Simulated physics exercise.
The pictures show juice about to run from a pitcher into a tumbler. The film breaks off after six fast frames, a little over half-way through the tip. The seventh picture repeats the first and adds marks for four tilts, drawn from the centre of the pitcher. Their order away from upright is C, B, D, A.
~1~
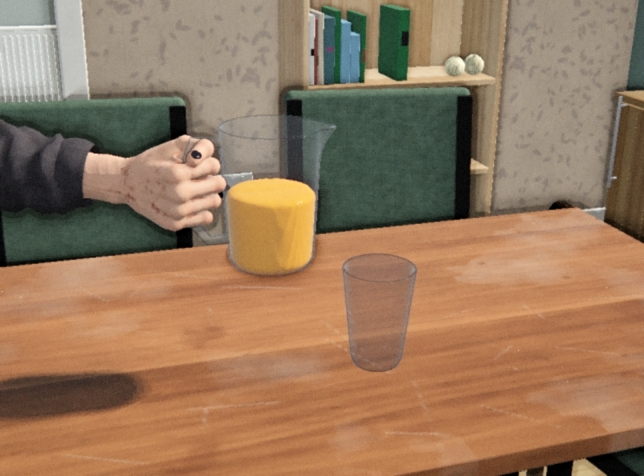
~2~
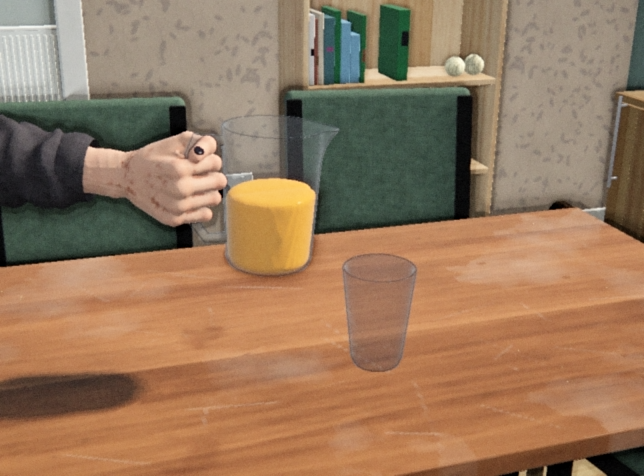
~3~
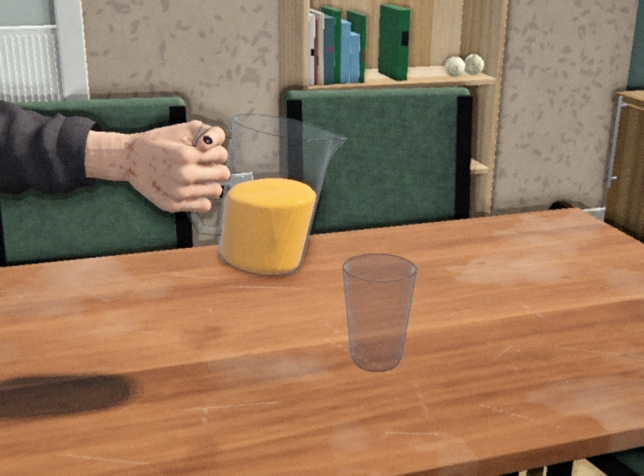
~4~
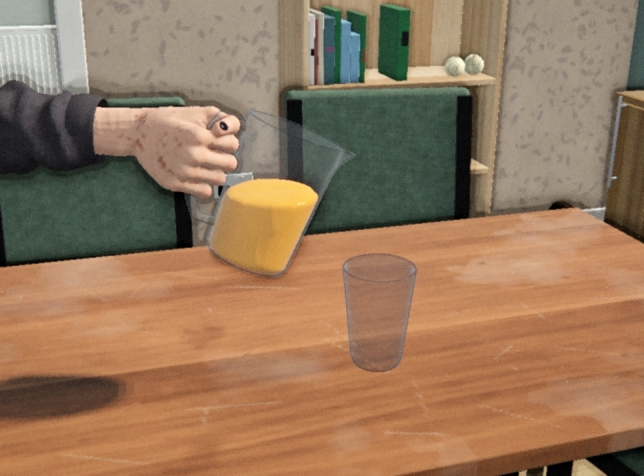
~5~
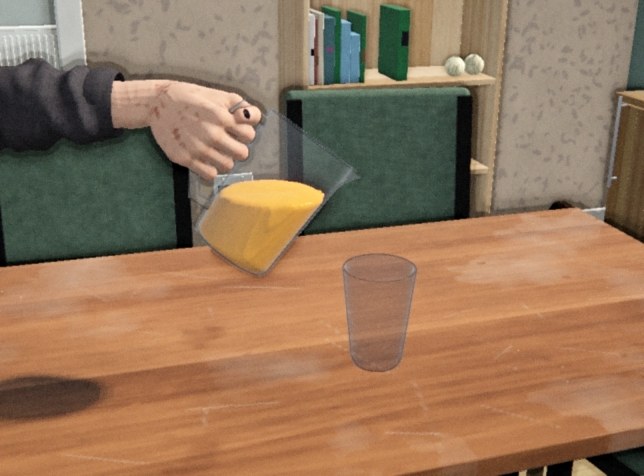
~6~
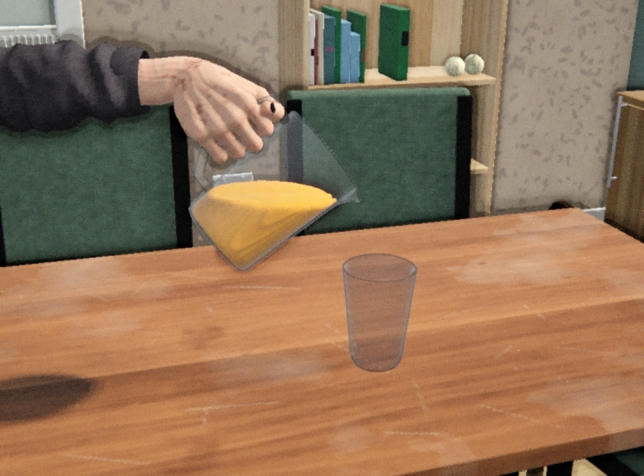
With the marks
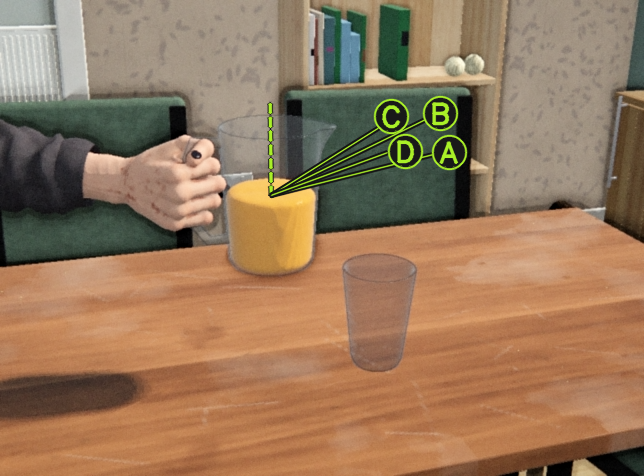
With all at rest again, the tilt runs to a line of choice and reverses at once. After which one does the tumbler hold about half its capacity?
D works best here.
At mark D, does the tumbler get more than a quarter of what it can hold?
Yes, clearly.
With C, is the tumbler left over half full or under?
Under.
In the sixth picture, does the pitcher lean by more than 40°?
Yes.
On the marked copy, A at (432, 154); B at (424, 119); C at (378, 128); D at (387, 152).
For mark A, the tumbler ends with about 68 % of what it can hold.
For mark B, the tumbler ends with about 31 % of what it can hold.
For mark C, the tumbler ends with about 15 % of what it can hold.
For mark D, the tumbler ends with about 50 % of what it can hold.
